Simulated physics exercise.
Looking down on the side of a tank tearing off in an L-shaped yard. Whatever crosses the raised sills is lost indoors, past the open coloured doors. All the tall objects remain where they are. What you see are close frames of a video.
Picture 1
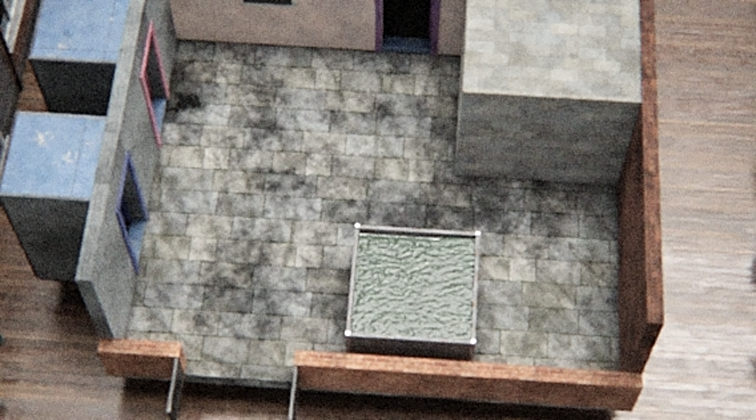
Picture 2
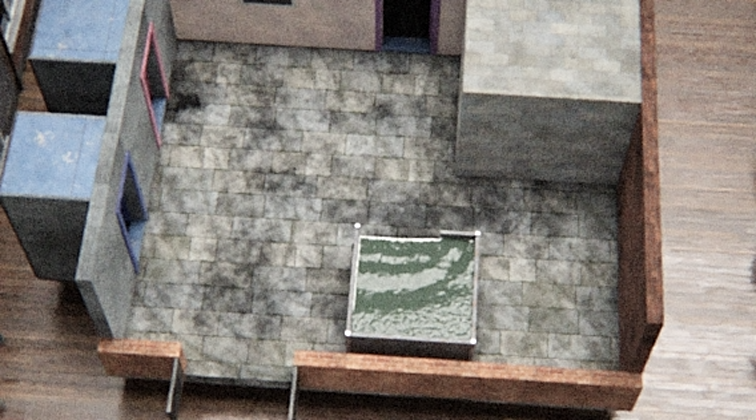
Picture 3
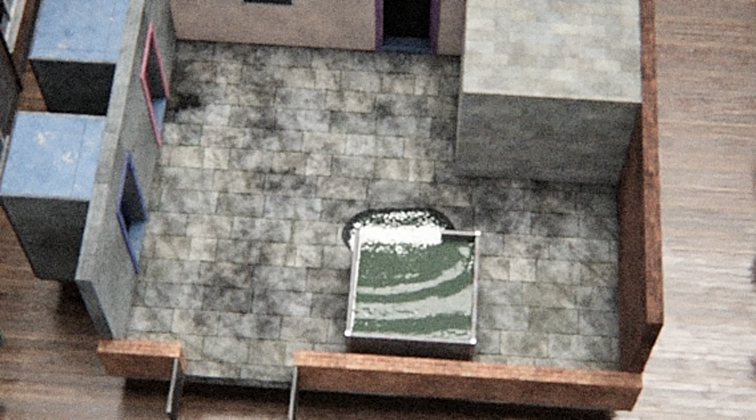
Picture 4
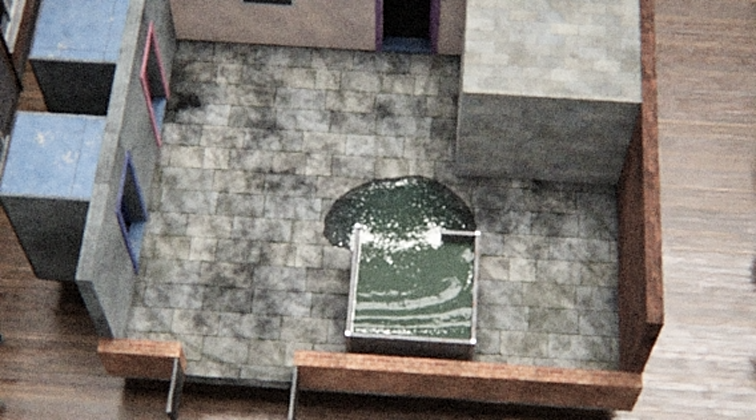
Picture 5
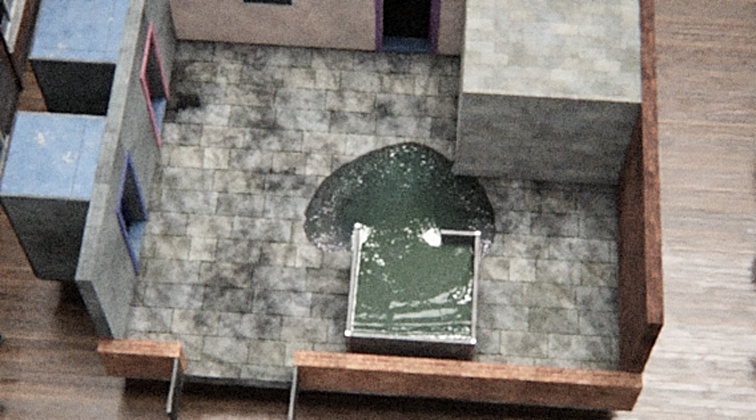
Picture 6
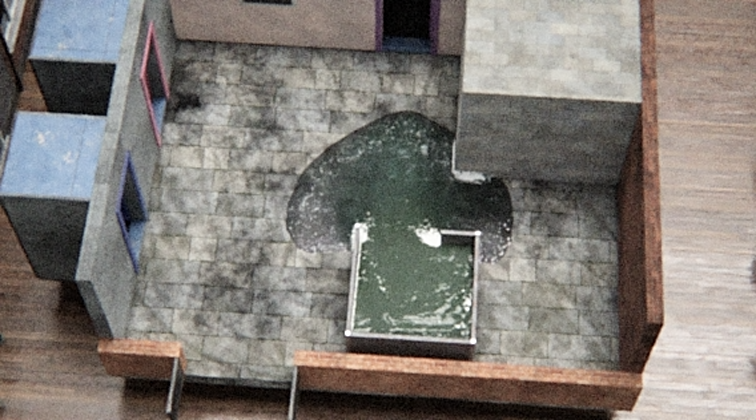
Walled stone-paved yard seen from above, with green water rippling in a square tank, then pouring over its far side and spreading across the paving.
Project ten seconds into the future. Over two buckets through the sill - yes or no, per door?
Blue door - no, pink door - yes, purple door - yes.
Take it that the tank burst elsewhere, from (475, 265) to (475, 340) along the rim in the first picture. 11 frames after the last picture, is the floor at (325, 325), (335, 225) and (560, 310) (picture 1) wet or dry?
Taking each in turn, they come out kept dry, kept dry, watered.
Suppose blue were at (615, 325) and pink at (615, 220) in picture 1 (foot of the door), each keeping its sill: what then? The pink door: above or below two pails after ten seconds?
Door by door, the pink door stays inside the limit.
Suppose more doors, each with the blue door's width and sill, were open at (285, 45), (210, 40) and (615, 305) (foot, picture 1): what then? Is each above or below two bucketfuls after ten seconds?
Above; above; below.
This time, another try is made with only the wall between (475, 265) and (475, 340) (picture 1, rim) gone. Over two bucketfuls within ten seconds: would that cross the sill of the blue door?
Result for the blue door: It ends up above.
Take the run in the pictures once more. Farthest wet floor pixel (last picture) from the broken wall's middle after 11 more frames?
Somewhere close to (187, 41).
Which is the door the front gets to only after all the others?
I'd go with the blue one.
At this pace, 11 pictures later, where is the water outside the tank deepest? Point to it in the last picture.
Check roughly (441, 64).
A moment on, water covers 35 % of the floor; the blue door not reached, the pink door not reached, the purple door over two buckets in.
Next, water covers 50 % of the floor; the blue door not reached, the pink door not reached, the purple door far over two buckets in.
Then, water covers 55 % of the floor; the blue door not reached, the pink door under two buckets in, the purple door far over two buckets in.
Later, water covers 85 % of the floor; the blue door wet at the sill, nothing in, the pink door over two buckets in, the purple door far over two buckets in.
In the end, water covers 100 % of the floor; the blue door wet at the sill, nothing in, the pink door over two buckets in, the purple door far over two buckets in.
